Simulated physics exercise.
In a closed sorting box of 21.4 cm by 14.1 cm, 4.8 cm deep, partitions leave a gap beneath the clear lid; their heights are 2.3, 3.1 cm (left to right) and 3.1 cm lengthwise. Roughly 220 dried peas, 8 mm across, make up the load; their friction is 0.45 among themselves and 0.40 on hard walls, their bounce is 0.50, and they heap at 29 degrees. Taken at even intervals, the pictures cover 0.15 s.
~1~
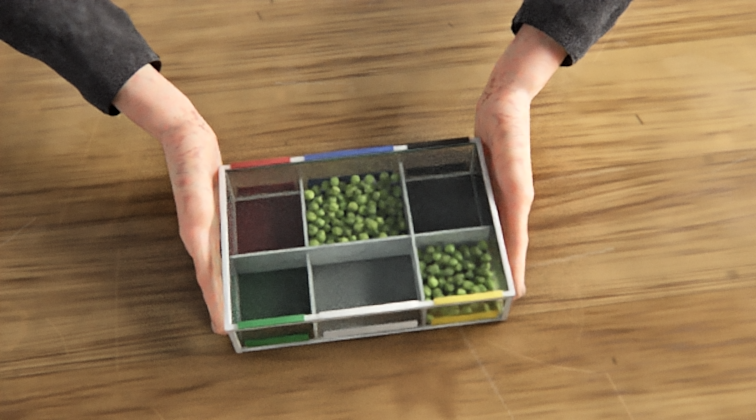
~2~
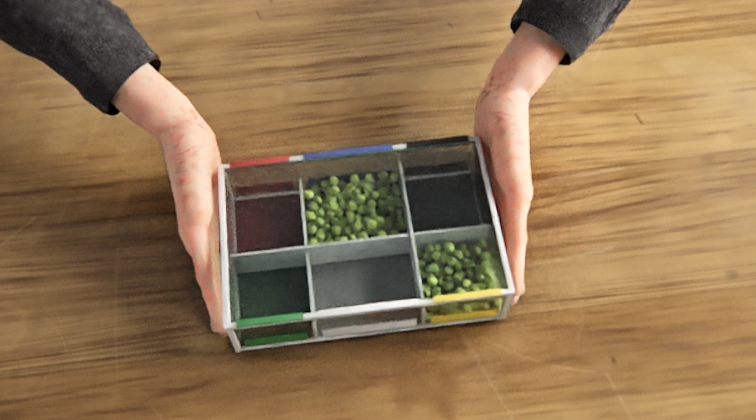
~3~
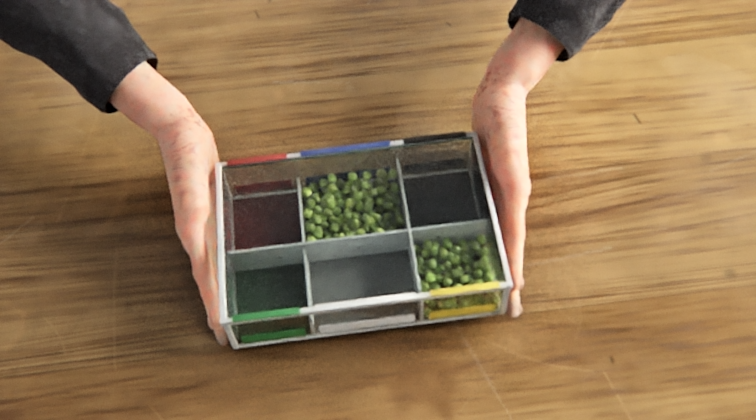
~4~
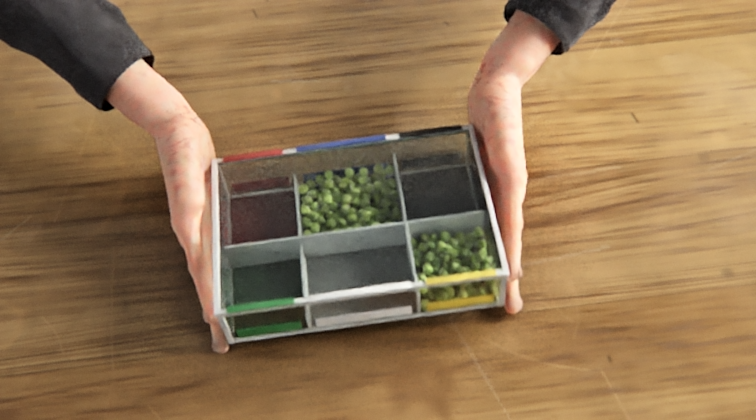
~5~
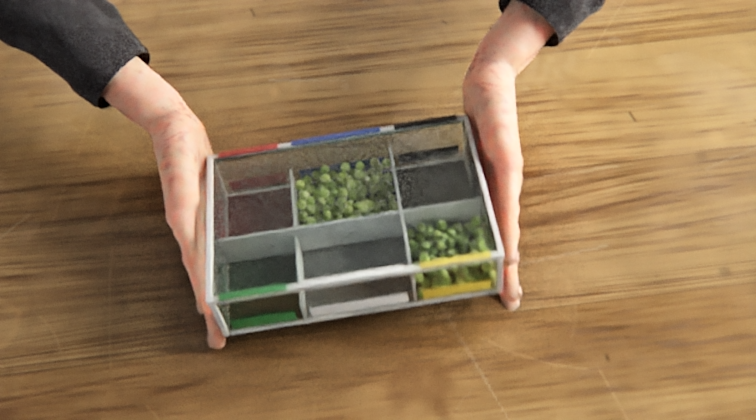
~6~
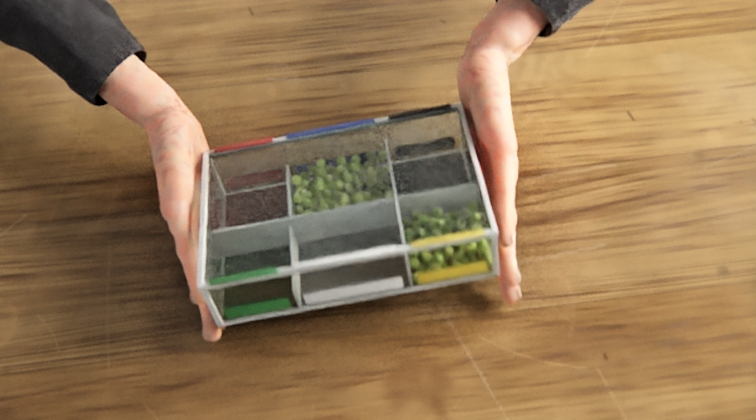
On a wooden surface, two hands hold a clear-lidded box with six compartments, green peas in the blue-marked and yellow-marked ones, and gradually tilt it, while the peas stay in those same two compartments.
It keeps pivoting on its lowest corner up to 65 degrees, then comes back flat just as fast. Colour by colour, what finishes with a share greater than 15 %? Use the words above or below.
Red compartment: Below; blue compartment: Above; green compartment: Below; yellow compartment: Above; white compartment: Below; black compartment: Below.
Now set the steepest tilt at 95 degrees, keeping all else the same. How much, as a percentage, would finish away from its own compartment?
I'd say close to 50 percent.
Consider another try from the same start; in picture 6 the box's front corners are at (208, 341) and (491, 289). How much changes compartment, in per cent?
Near 35 %.
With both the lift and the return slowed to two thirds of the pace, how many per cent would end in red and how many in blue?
In that case red would keep 0 % and blue would keep 65 %.
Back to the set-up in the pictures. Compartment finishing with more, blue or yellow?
Go with blue, that one ends with more.
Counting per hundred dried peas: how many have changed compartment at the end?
The answer is close to 15 percent.
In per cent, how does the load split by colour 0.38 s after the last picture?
In per cent: Red 0, blue 65, green 0, yellow 35, white 0, black 0.
Then, 0.38 s after the last picture, tilt 64 degrees; blue 65 %, yellow 35 %.
Then, 0.63 s after the last picture, tilt 26 degrees; red 5 %, blue 65 %, yellow 25 %, black 5 %.
Then, 0.99 s after the last picture, tilt 0 degrees; red 5 %, blue 65 %, yellow 25 %, black 5 %.
In the end, red 5 %, blue 65 %, green 0 %, yellow 25 %, white 0 %, black 5 %.
